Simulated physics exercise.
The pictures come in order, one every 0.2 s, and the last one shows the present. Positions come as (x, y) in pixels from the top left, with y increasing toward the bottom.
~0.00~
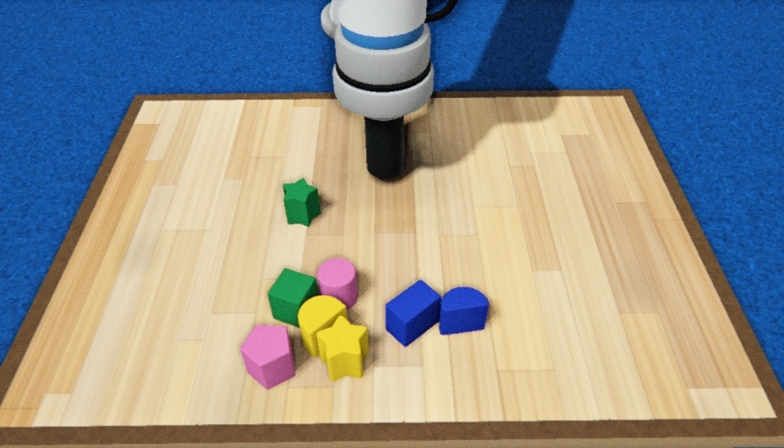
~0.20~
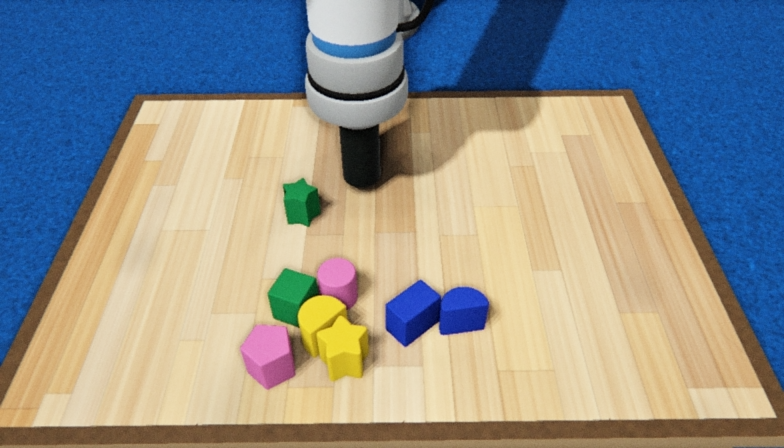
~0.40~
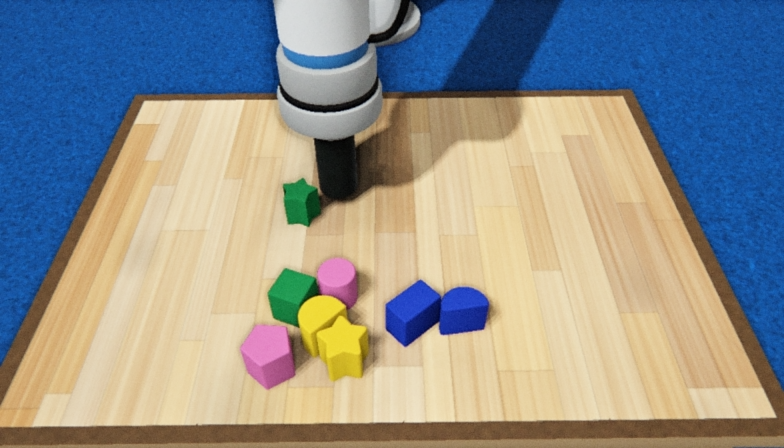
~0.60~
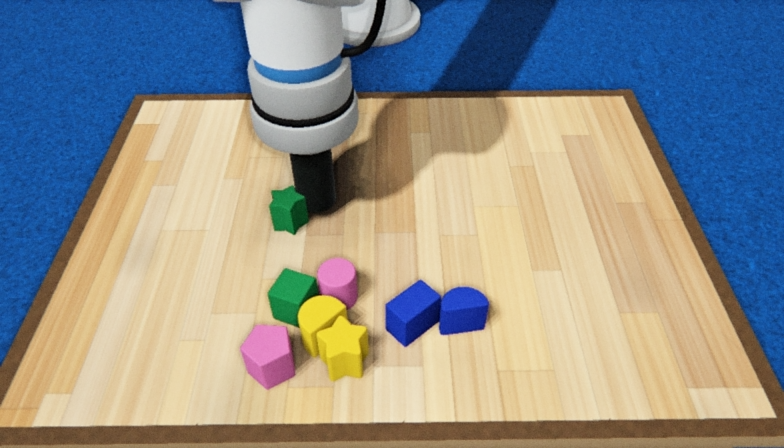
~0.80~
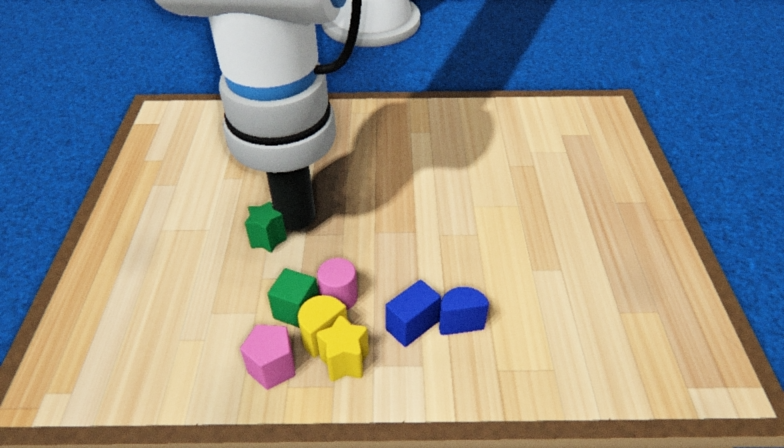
In this clip, a robot arm with a black post moves left and toward the viewer over a wooden board, then pushes a green star-shaped block in the same direction while the pink, green, yellow and blue blocks remain still.
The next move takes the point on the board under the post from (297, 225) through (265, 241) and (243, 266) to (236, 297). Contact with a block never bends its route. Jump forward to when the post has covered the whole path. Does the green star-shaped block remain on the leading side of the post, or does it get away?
Beside or behind.
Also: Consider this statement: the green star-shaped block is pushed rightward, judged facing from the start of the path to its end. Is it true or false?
This is true.
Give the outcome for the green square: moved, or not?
Once the path ends, it is where it was.
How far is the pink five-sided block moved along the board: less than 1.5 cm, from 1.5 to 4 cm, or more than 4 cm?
Travels under 1.5 cm.
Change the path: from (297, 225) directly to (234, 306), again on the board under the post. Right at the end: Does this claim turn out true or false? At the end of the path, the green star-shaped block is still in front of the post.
This is false.
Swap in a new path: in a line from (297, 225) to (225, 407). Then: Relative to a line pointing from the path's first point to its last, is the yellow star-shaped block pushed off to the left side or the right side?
It is pushed towards the left-hand side.
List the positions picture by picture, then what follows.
Post tip (385, 167); block tops, green star-shaped block (298, 189); pink five-sided block (266, 342); green square (292, 285), in the first frame.
Post (362, 175); blocks unchanged, in the second frame.
Post (339, 186); blocks unchanged, in the third frame.
Post (317, 200); green star-shaped block (286, 197), in the fourth frame.
Post (296, 216); green star-shaped block (262, 213); pink five-sided block (266, 342); green square (292, 285), in the fifth frame.
What follows on the original path. One third of the way, post (262, 232); green star-shaped block (227, 231).
Two thirds of the way, post (240, 258); green star-shaped block (199, 253).
At the end, post (233, 288); green star-shaped block (191, 260), turned 40° clockwise; pink five-sided block in place; green square in place.
